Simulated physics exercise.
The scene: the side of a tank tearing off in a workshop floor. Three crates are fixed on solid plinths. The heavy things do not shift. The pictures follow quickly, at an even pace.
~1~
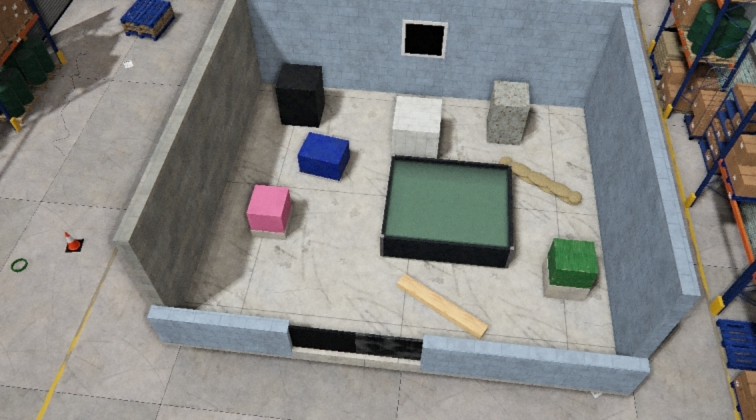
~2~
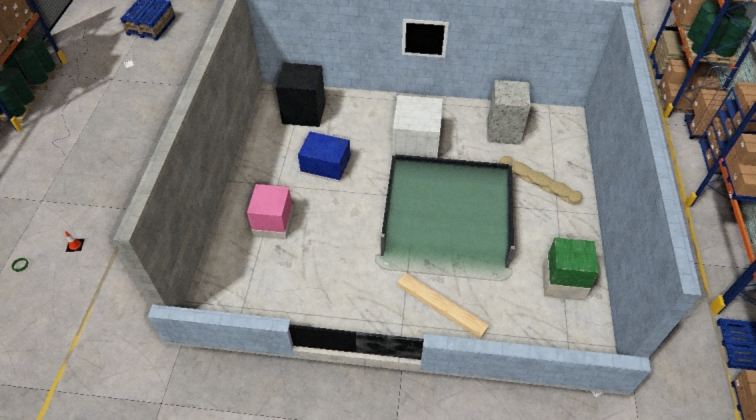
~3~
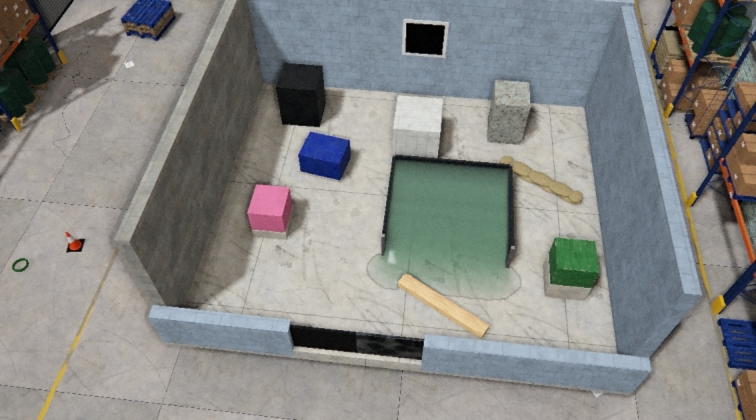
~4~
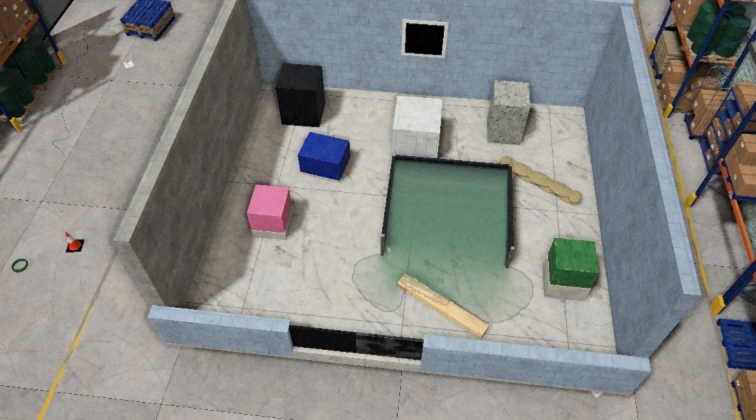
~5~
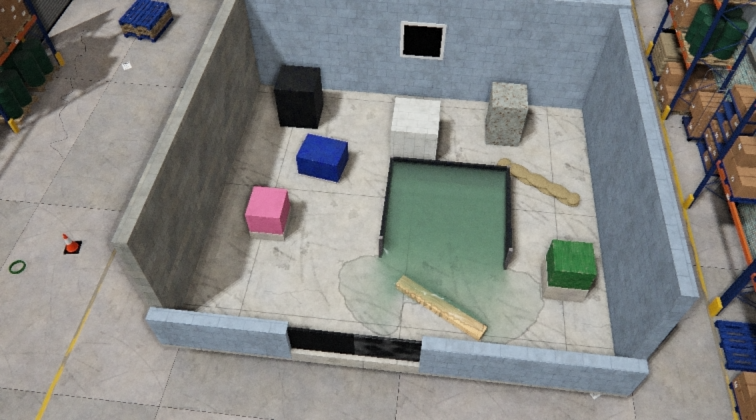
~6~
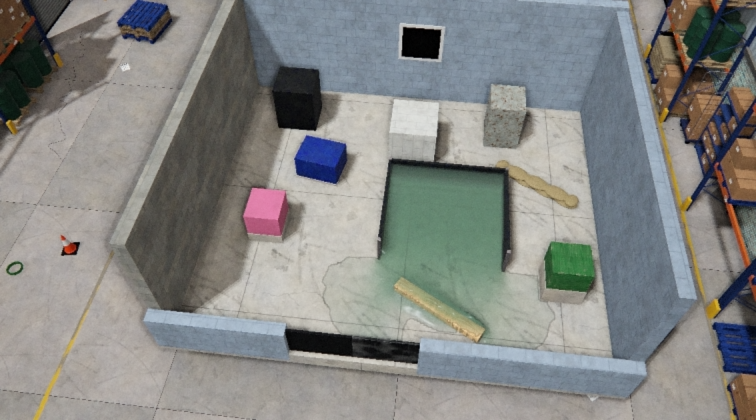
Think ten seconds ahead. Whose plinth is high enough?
The blue crate gets wet; the green crate stays dry; the pink crate stays dry.
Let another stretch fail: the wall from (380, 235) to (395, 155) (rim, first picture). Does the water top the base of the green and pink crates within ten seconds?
One by one: The green crate escapes it; the pink crate takes water.
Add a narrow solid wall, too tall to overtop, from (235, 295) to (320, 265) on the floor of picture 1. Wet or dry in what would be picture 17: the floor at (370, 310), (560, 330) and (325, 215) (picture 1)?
As listed: Under water, wet, dry.
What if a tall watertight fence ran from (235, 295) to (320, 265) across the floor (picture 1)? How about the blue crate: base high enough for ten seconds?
Blue crate takes water.
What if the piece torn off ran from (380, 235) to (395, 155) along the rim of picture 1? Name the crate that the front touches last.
I say the one in green.
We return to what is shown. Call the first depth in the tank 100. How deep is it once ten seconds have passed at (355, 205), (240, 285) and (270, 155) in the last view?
In that order: 6, 16 and 6 per cent.
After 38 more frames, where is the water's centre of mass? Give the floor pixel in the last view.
I would point to (420, 254).
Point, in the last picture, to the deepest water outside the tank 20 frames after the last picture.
Around (601, 348).
A moment on, water covers 20 % of the floor; the blue crate not reached, the green crate water round its plinth, the pink crate not reached.
Next, water covers 25 % of the floor; the blue crate not reached, the green crate water round its plinth, the pink crate not reached.
Then, water covers 40 % of the floor; the blue crate not reached, the green crate water round its plinth, the pink crate not reached.
Later, water covers 70 % of the floor; the blue crate water round its plinth, the green crate water round its plinth, the pink crate water round its plinth.
In the end, water covers 95 % of the floor; the blue crate was topped, the green crate stayed above the water, the pink crate stayed above the water.
